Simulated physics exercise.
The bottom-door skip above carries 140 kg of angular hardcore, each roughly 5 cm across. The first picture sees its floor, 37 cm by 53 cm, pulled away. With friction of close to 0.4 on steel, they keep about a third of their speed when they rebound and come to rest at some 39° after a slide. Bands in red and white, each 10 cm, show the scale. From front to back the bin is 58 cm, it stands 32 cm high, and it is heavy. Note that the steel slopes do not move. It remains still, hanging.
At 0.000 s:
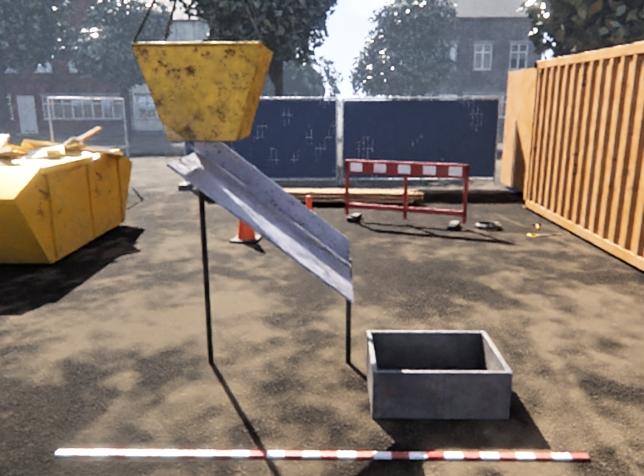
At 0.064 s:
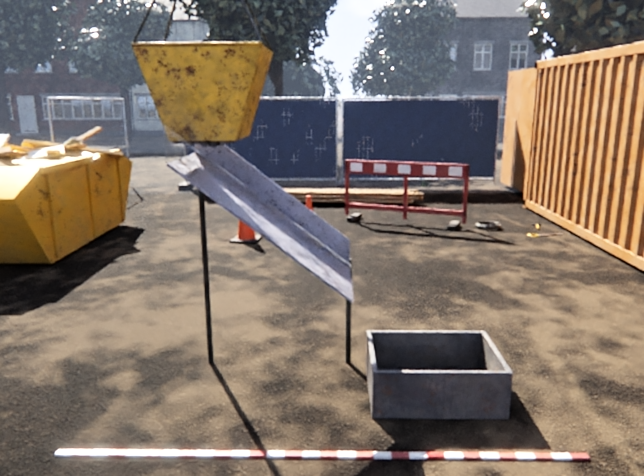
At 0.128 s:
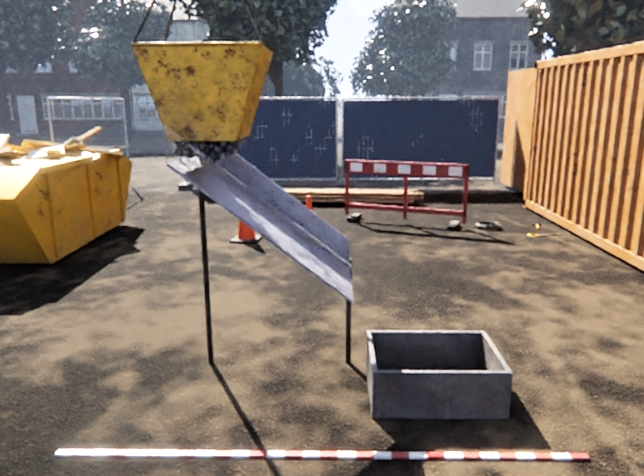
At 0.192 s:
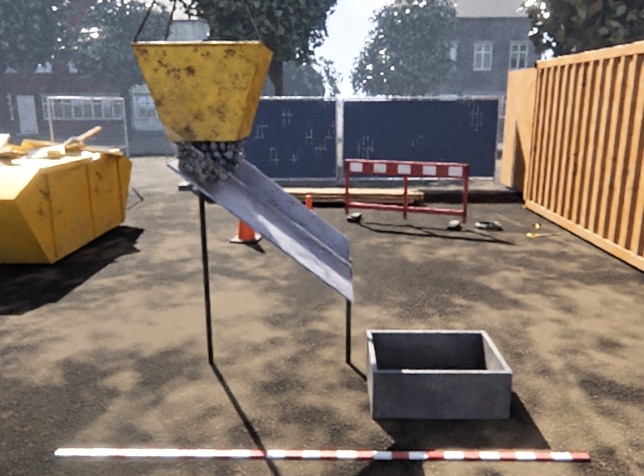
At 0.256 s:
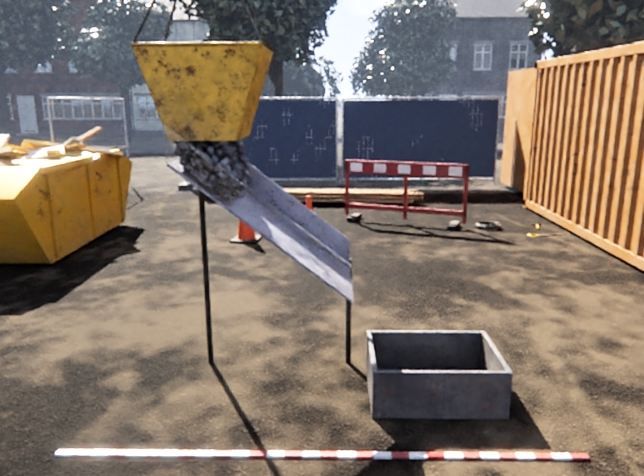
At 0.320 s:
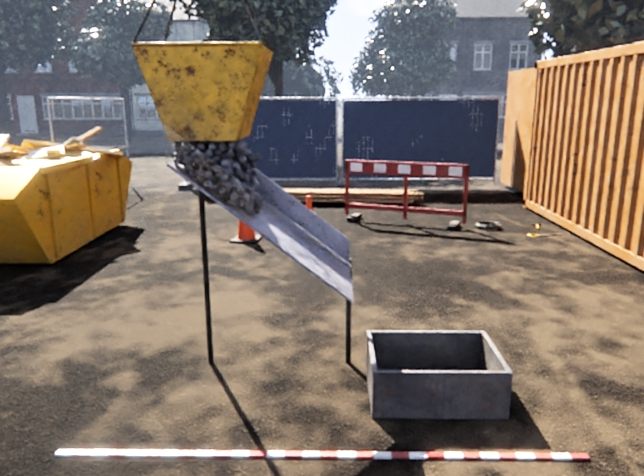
In the video, a yellow skip hangs above a sloping metal chute in a paved yard, with an open grey bin below to the right. Grey rubble emerges from the skip's underside, piles onto the chute's top and spreads partway down.
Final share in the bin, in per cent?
Roughly 93 percent.
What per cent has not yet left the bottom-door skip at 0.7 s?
Some 0 per cent is still held.
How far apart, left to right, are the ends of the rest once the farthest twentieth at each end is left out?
Width: Near 70 cm.
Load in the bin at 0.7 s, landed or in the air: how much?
Roughly 0 percent.
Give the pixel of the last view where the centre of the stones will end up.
About (437, 374).
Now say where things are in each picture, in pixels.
The outlet is at (202, 132); nothing has dropped yet, in the first picture.
The outlet is at (202, 132); 4 % is out, in the second picture.
Outlet at (202, 132), the stream shows down to (214, 155); 86 % still inside, in the third picture.
Outlet at (202, 132), the stream shows down to (215, 175); 74 % still inside, in the fourth picture.
Outlet at (202, 132), the stream shows down to (239, 193); 61 % still inside, in the fifth picture.
Outlet at (202, 132), the stream shows down to (256, 207); 48 % still inside, in the sixth picture.
After 0.7 s, 1 % in the bottom-door skip, 90 % on the steel, 6 % falling or lying left of the bin, 2 % falling or lying in the bin; the stones farthest right are at (397, 320).
After 1.1 s, 0 % in the bottom-door skip, 48 % on the steel, 9 % falling or lying left of the bin, 39 % falling or lying in the bin, 3 % falling or lying beside or right of the bin; the stones farthest right are at (491, 386).
After 1.7 s, 0 % in the bottom-door skip, 3 % falling or lying left of the bin, 90 % falling or lying in the bin, 7 % falling or lying beside or right of the bin; the stones farthest right are at (541, 398).
After 2.6 s, 0 % in the bottom-door skip, 93 % falling or lying in the bin, 7 % falling or lying beside or right of the bin; the stones farthest right are at (549, 396).
After 4.5 s, 0 % in the bottom-door skip, 93 % in the bin, 7 % beside or right of the bin; the stones farthest right are at (549, 396).
